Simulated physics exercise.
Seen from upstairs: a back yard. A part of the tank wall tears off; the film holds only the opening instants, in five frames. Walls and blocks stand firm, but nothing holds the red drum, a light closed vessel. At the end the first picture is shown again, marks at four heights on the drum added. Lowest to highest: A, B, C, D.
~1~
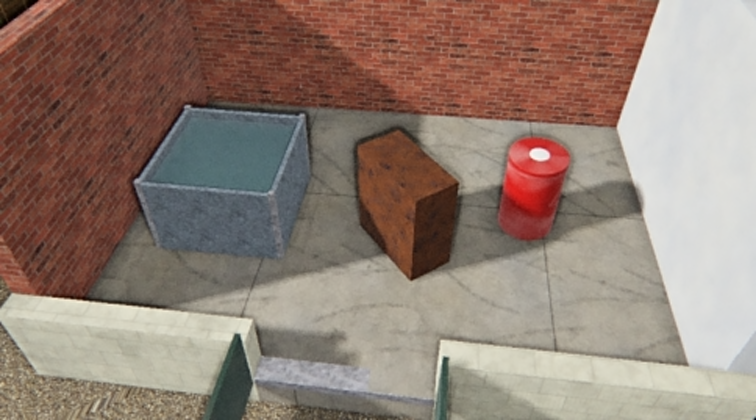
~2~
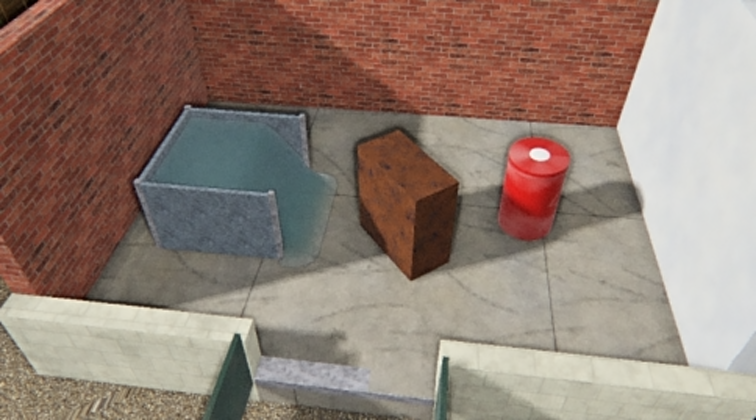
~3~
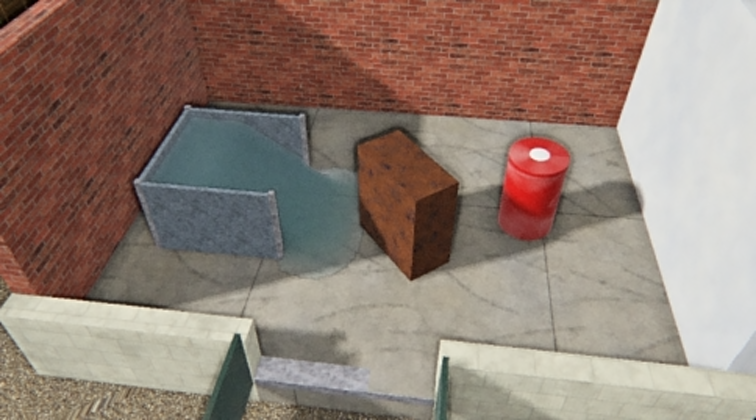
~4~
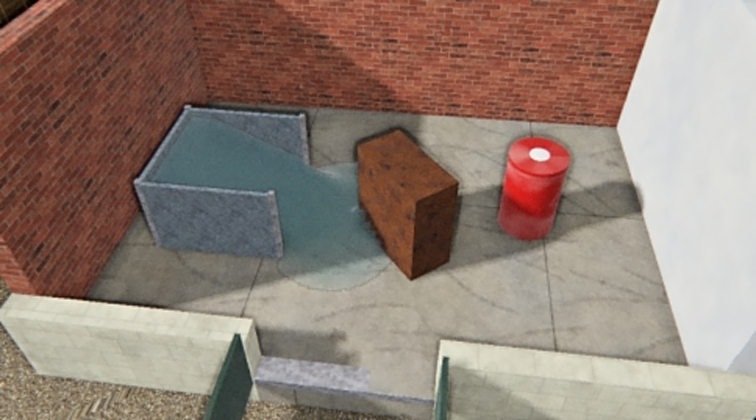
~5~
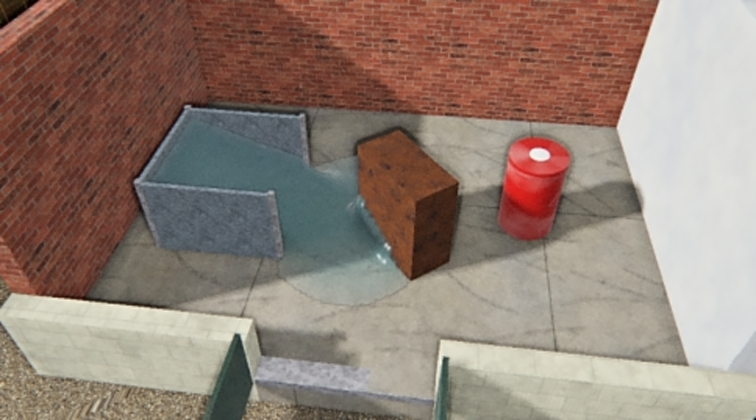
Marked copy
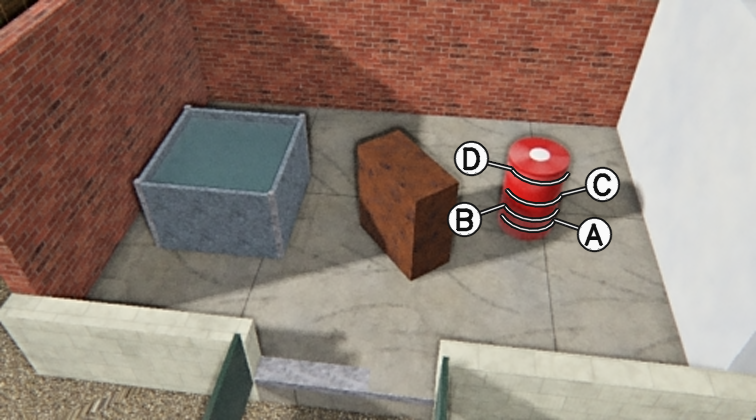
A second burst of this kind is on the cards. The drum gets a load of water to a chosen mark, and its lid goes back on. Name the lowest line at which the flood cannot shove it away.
Choose A.
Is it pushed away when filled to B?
No, not at all.
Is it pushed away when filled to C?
No.
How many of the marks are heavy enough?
All four.
On the marked copy, A at (529, 230); B at (532, 220); C at (535, 204); D at (541, 183); from the bottom up A, B, C, D.
With A, it does not move.
With B, it does not move.
With C, it does not move.
With D, it does not move.
